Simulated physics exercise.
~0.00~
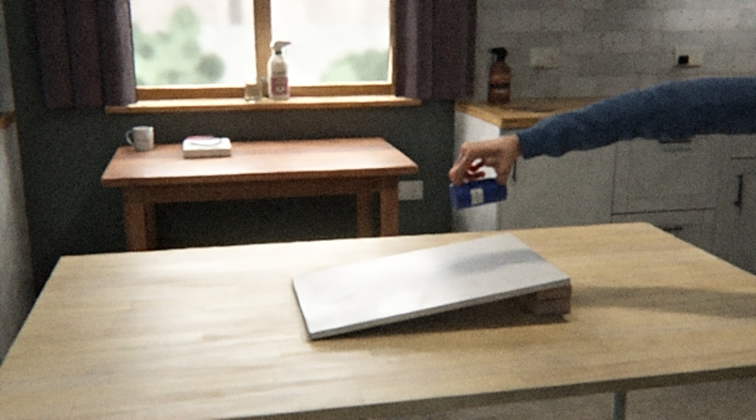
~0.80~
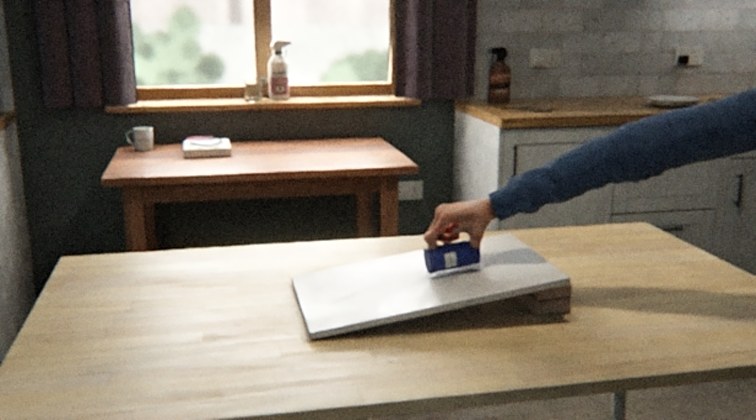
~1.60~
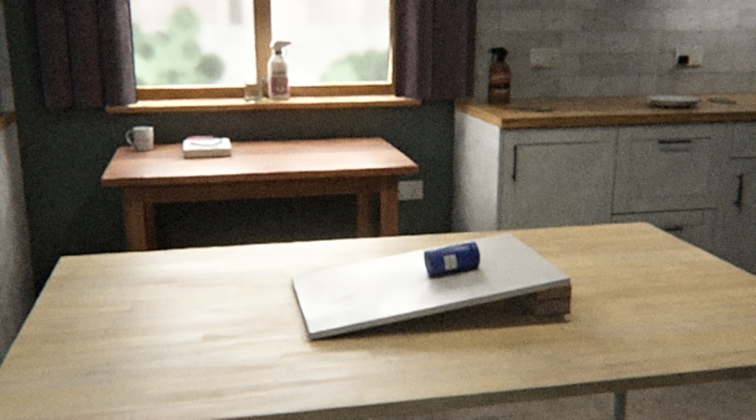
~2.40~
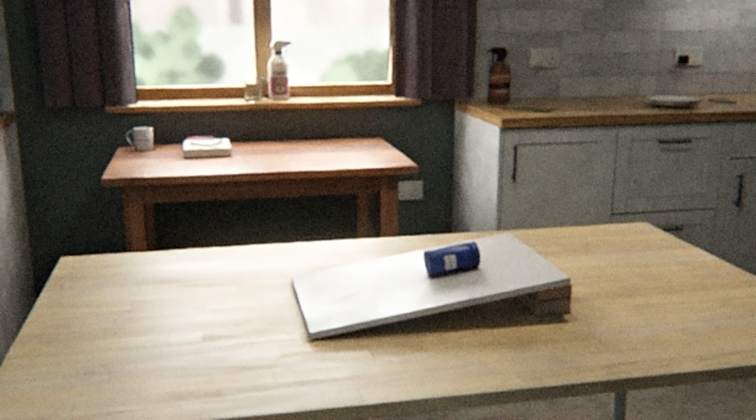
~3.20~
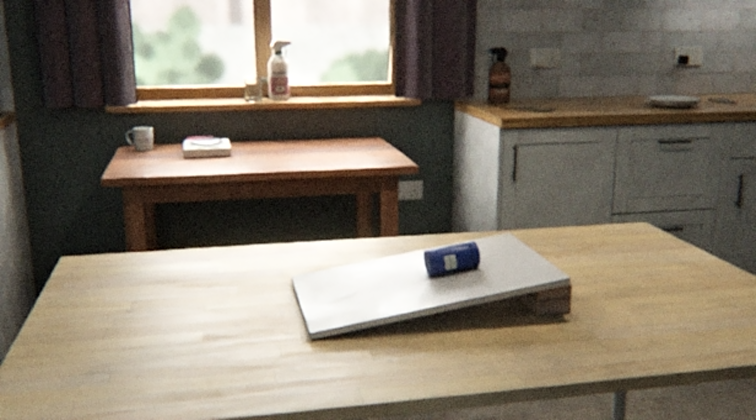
In this clip, a hand reaching in from the right lowers a blue cylindrical container onto its side on a pale board propped into a slope atop a wooden table. The hand lets go and withdraws, and the container rests motionless on the incline.
